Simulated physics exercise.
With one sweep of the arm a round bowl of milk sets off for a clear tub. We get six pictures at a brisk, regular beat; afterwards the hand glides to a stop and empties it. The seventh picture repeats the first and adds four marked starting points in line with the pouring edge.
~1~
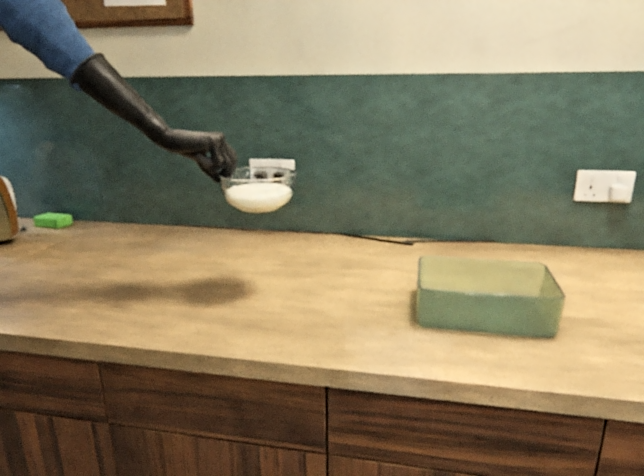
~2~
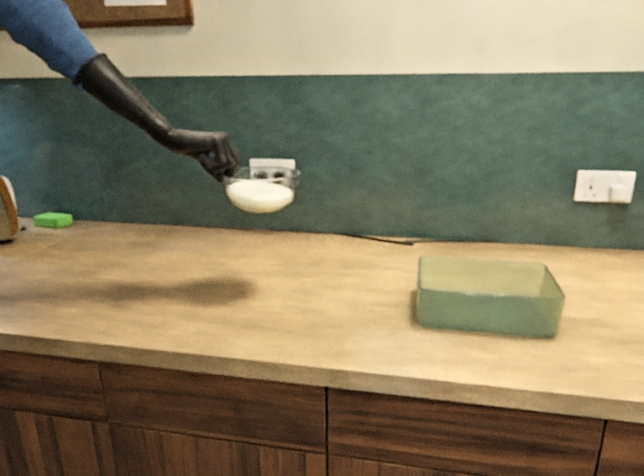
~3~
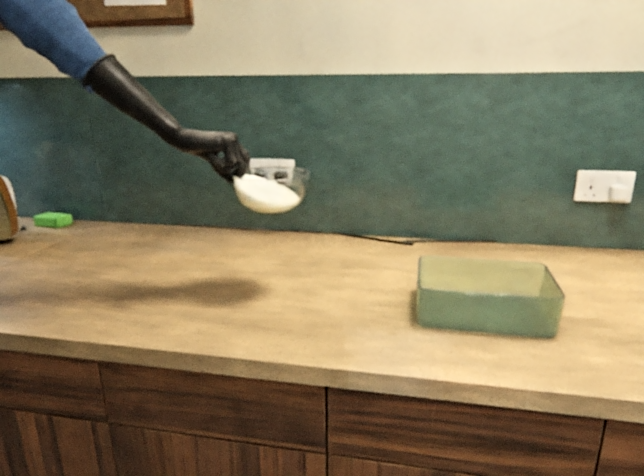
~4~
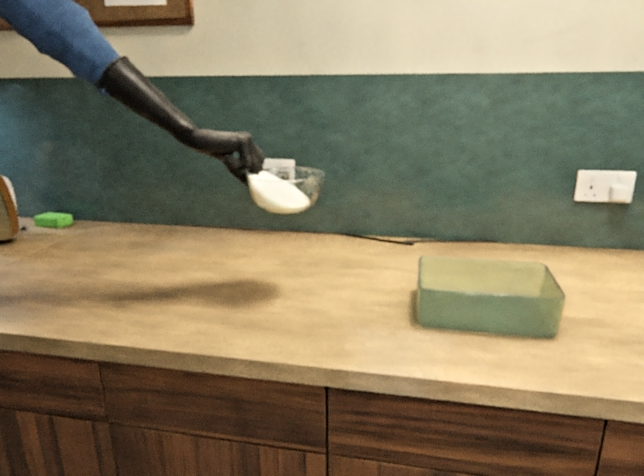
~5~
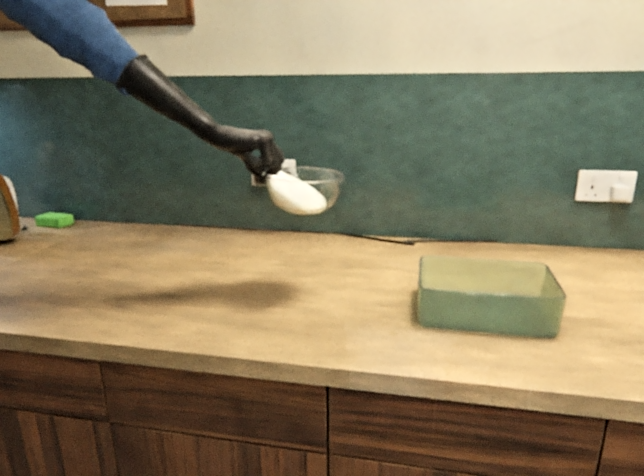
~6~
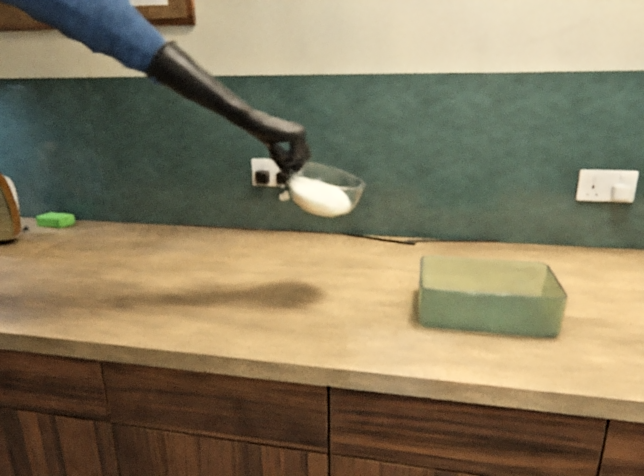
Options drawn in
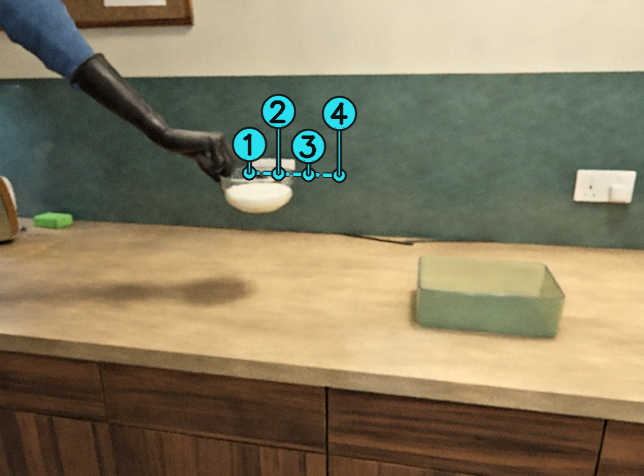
Black-gloved arm carrying a clear round bowl of milk rightward above a counter with a tub, milk surging over its left rim.
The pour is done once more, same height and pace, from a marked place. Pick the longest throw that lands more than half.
Dot 2 just does it.
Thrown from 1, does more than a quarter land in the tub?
Yes.
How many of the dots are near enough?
Three of them.
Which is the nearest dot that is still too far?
Dot 1.
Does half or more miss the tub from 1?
Yes, it does.
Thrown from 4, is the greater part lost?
No.
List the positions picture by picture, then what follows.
Upright, lip at (294, 174); tub from (417, 324) to (557, 336); nothing has left yet, in the first frame.
Upright, lip at (297, 174); nothing has left yet, in the second frame.
Upright, lip at (307, 174); nothing has left yet, in the third frame.
Upright, lip at (322, 174); milk is over the rim, down to (251, 172), in the fourth frame.
Tipped about 3°, lip at (342, 177); milk is over the rim, down to (265, 179), in the fifth frame.
Tipped about 15°, lip at (364, 186); milk is over the rim, down to (282, 200), in the sixth frame.
On the marked copy, 1 at (249, 172); 2 at (278, 173); 3 at (308, 174); 4 at (339, 175).
With 1, about 35 % lands in the tub, 60 % falls short and 5 % goes beside or beyond.
With 2, about 66 % lands in the tub, 23 % falls short and 11 % goes beside or beyond.
With 3, about 78 % lands in the tub, 9 % falls short and 13 % goes beside or beyond.
With 4, about 82 % lands in the tub, 8 % falls short and 10 % goes beside or beyond.
